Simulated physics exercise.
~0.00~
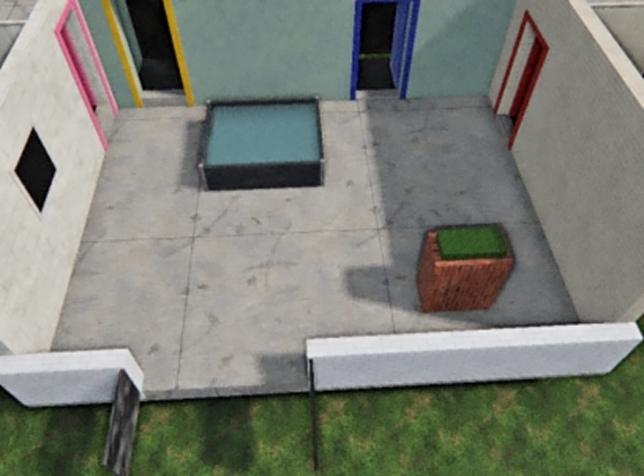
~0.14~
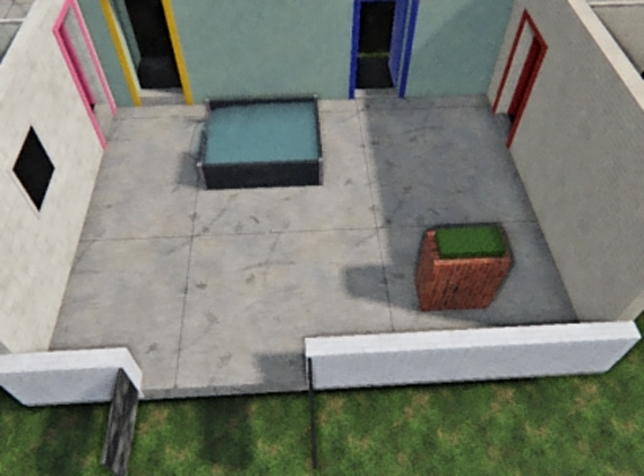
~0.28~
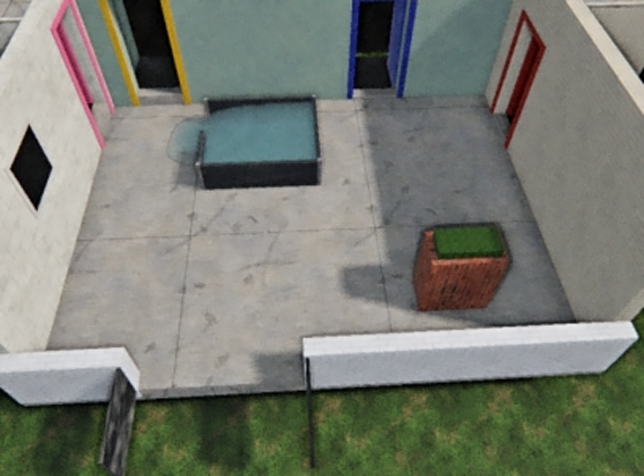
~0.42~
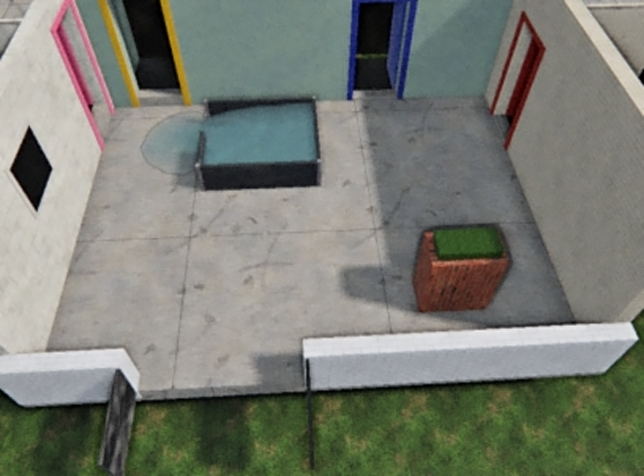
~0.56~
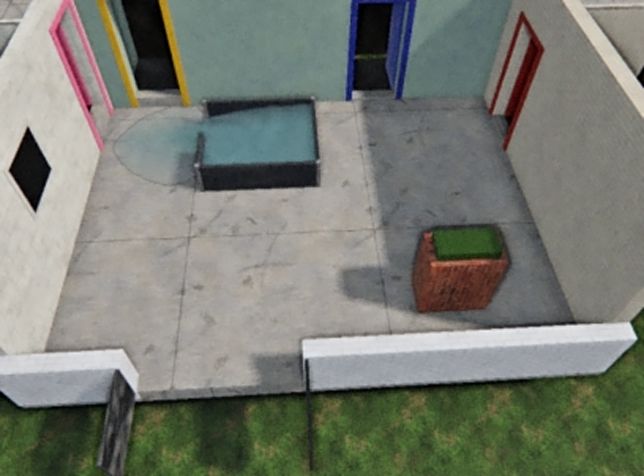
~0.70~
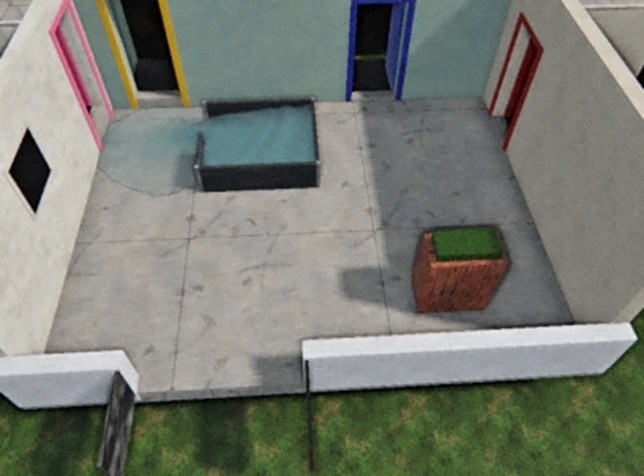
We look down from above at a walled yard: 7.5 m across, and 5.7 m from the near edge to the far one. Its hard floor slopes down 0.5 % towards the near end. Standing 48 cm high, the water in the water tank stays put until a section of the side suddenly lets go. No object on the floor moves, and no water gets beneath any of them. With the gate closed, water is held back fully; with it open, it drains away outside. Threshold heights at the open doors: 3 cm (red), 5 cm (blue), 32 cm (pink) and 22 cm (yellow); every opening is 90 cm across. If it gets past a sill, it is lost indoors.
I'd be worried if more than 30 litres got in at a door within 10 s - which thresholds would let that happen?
The red door undershoots the limit, the blue door undershoots the limit, the pink door undershoots the limit, the yellow door undershoots the limit.
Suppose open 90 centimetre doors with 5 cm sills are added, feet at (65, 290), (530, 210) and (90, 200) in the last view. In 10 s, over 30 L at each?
In sequence the answers are less than that, less than that and more than that.
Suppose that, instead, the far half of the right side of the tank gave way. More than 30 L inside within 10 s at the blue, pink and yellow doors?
For blue, too much; for pink, too little; for yellow, too little.
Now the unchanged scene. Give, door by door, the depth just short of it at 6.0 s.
You'd get red at 0 cm, blue at 3 cm, pink at 14 cm, and yellow at 13 cm.
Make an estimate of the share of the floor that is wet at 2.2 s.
I'd say around 15 %.
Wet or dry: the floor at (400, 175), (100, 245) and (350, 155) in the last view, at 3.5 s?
Untouched, soaked, untouched.
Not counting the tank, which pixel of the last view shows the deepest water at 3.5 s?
In the final picture, near (133, 142).
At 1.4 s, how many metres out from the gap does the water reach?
About 2.6 m out.
After 1.4 s water covers 10 % of the floor and is deepest (37 cm) near (113, 112); red door not reached, blue door not reached, pink door 25 cm at the sill, 0 L in, yellow door 17 cm at the sill, 0 L in.
After 2.2 s water covers 15 % of the floor and is deepest (28 cm) near (135, 135); red door not reached, blue door not reached, pink door 28 cm at the sill, 0 L in, yellow door 21 cm at the sill, 0 L in.
After 3.5 s water covers 30 % of the floor and is deepest (20 cm) near (133, 142); red door not reached, blue door not reached, pink door 18 cm at the sill, 0 L in, yellow door 18 cm at the sill, 3 L in.
After 6.0 s water covers 45 % of the floor and is deepest (14 cm) near (112, 149); red door not reached, blue door 3 cm at the sill, 0 L in, pink door 14 cm at the sill, 0 L in, yellow door 13 cm at the sill, 3 L in.
After 10.0 s water covers 65 % of the floor and is deepest (10 cm) near (37, 381); red door 3 cm at the sill, 1 L in, blue door 2 cm at the sill, 0 L in, pink door 8 cm at the sill, 0 L in, yellow door 7 cm at the sill, 3 L in.
